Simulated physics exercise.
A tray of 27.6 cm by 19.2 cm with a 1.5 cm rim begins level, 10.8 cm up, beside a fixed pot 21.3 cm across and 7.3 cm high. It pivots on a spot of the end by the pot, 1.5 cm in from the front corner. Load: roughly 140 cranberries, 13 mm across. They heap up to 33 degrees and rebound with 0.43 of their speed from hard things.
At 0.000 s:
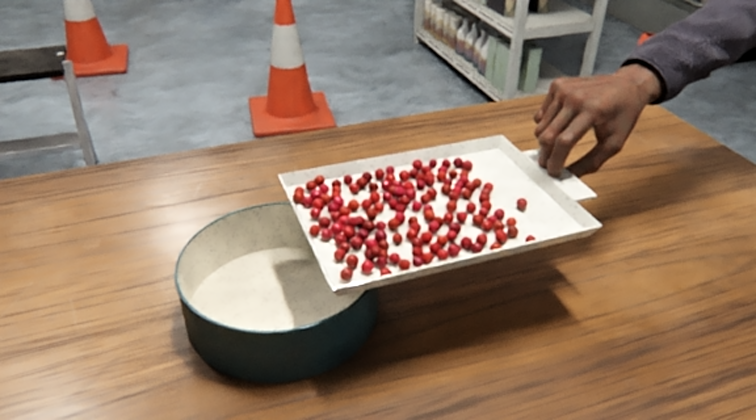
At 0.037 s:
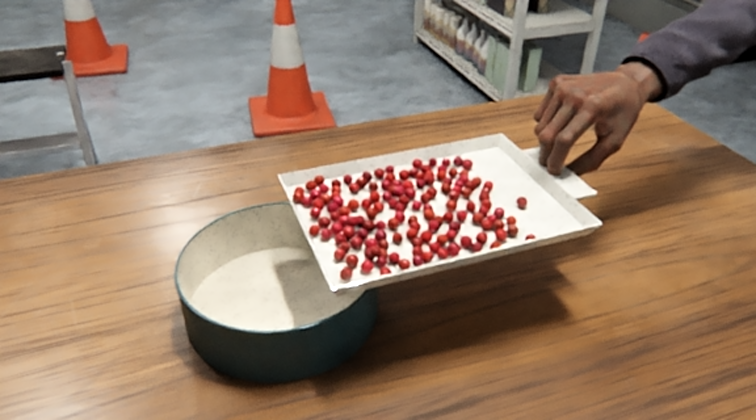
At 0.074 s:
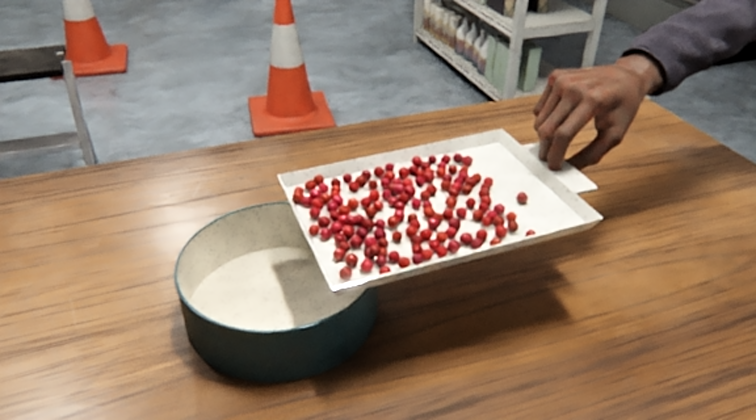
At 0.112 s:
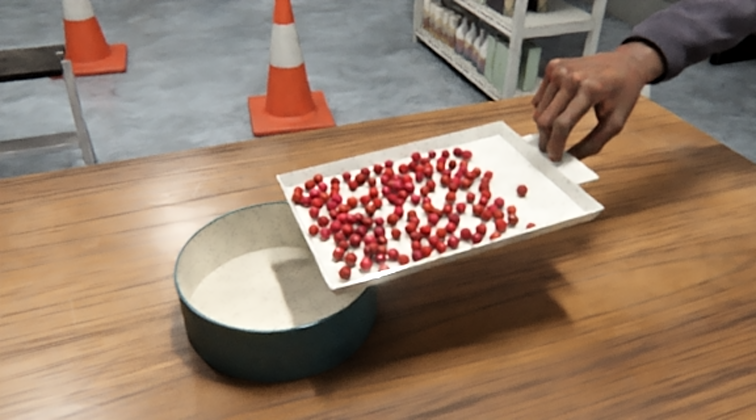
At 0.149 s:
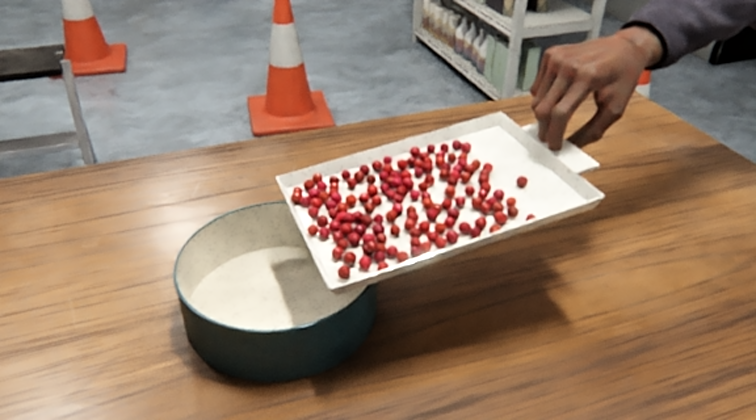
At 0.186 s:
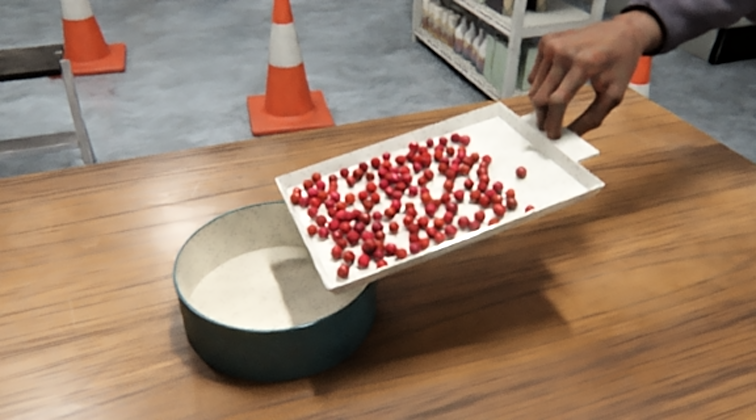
A hand gripping a white tray of red berries, slowly raising its right end beside a dark round pot on a wooden table.
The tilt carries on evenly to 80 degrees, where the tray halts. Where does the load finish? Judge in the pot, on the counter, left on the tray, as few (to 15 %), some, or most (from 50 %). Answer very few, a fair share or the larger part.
Pot the larger part, counter very few, tray very few.
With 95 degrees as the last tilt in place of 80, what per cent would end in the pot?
Then about 100 per cent.
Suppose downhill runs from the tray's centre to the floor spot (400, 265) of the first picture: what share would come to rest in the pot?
About 5 per cent.
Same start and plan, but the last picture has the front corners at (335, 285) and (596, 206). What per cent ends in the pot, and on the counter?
Pot 0, counter 100.
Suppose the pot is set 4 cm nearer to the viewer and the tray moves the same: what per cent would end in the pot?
Then about 75 per cent.
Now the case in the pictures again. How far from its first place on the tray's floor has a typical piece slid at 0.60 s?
Some 5 cm.
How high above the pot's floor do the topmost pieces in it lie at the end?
Roughly 2.5 cm.
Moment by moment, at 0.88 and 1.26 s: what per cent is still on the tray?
About 100, 30.
After 0.60 s, tilt 43 degrees; the tray holds 100 %, the pot 0 %.
Then, at 0.88 s, tilt 66 degrees; the tray holds 100 %, the pot 0 %.
Then, at 1.26 s, tilt 80 degrees; the tray holds 30 %, the pot 65 %.
In the end, at 2.0 s, pot 95 %, counter 5 %, tray 0 %.
